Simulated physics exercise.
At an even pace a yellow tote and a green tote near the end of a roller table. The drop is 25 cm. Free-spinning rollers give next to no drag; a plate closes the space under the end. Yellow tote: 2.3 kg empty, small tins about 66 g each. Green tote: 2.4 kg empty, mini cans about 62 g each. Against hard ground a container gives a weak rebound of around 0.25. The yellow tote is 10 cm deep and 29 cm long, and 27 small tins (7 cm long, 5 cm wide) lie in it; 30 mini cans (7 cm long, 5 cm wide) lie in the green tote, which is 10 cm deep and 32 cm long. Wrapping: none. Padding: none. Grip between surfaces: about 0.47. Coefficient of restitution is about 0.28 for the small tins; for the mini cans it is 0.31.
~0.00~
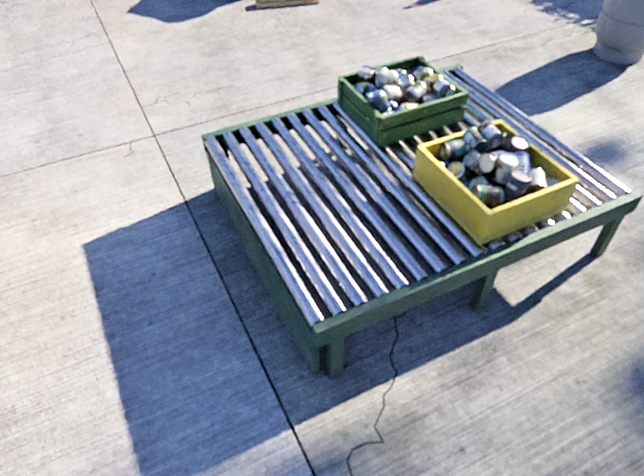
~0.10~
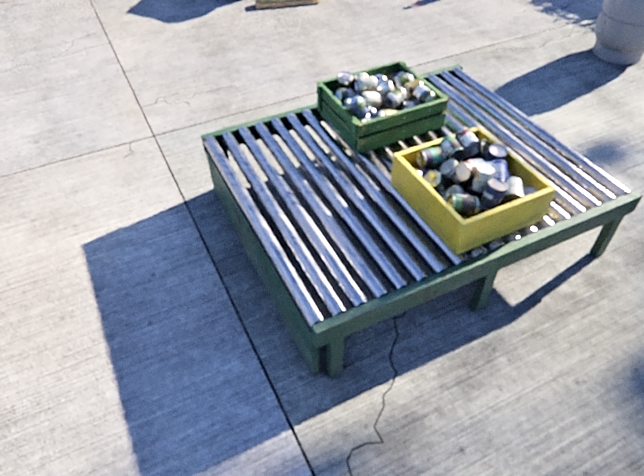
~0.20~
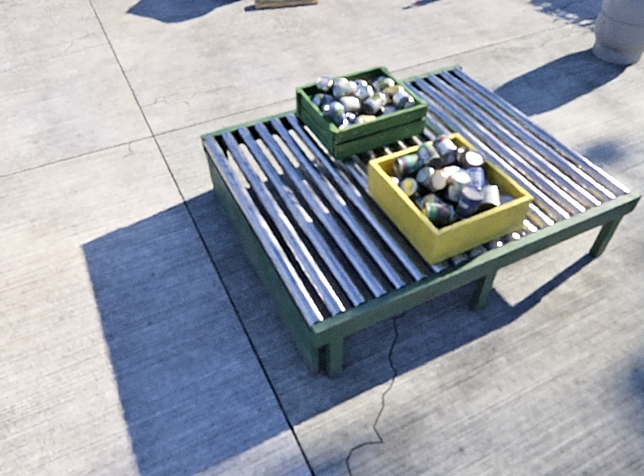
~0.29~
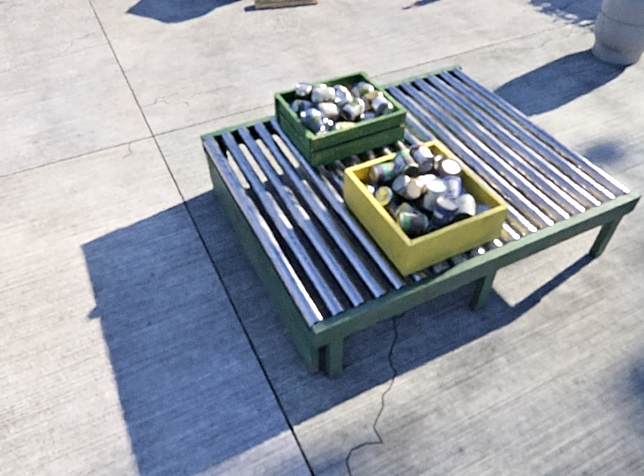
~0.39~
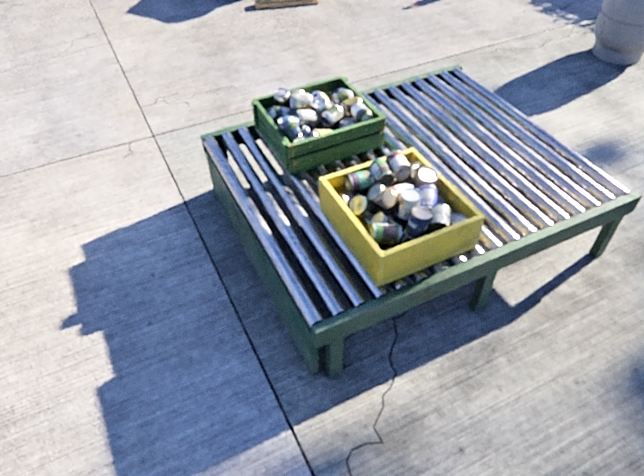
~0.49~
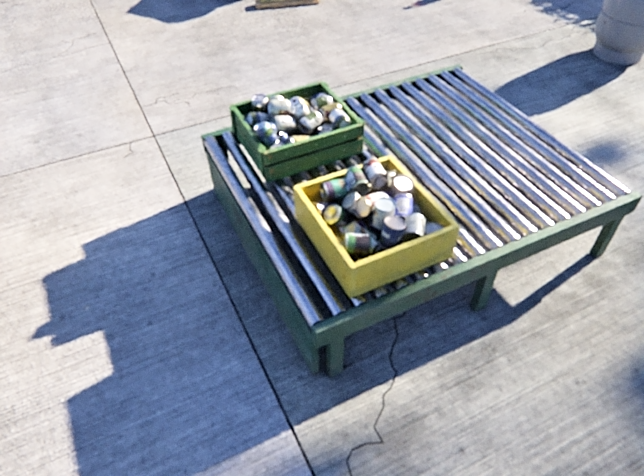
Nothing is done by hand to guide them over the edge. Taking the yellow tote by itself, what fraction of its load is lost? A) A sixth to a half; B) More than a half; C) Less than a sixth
Less than a sixth.
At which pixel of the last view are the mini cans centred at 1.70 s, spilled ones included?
Near (167, 229).
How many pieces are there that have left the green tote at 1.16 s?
Roughly 0 for the green tote.
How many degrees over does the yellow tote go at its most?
Peak lean: Roughly 40°.
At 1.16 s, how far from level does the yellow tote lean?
Its lean is roughly 30°.
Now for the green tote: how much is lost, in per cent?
I'd put the green tote at some 0 per cent.
After 0.58 s, the front runs out over the edge.
After 0.96 s, the yellow tote leans 9° with 0 of 27 out and the green tote leans 9° with 0 of 30 out.
After 1.16 s, the yellow tote leans 32° with 0 of 27 out and the green tote leans 30° with 0 of 30 out.
After 1.51 s, the yellow tote is level with 2 of 27 out and the green tote is level with 1 of 30 out.
When it is over (at 1.70 s), the yellow tote is level with 2 of 27 out and the green tote is level with 1 of 30 out. Asked share, 2 of 27, 7 per cent.
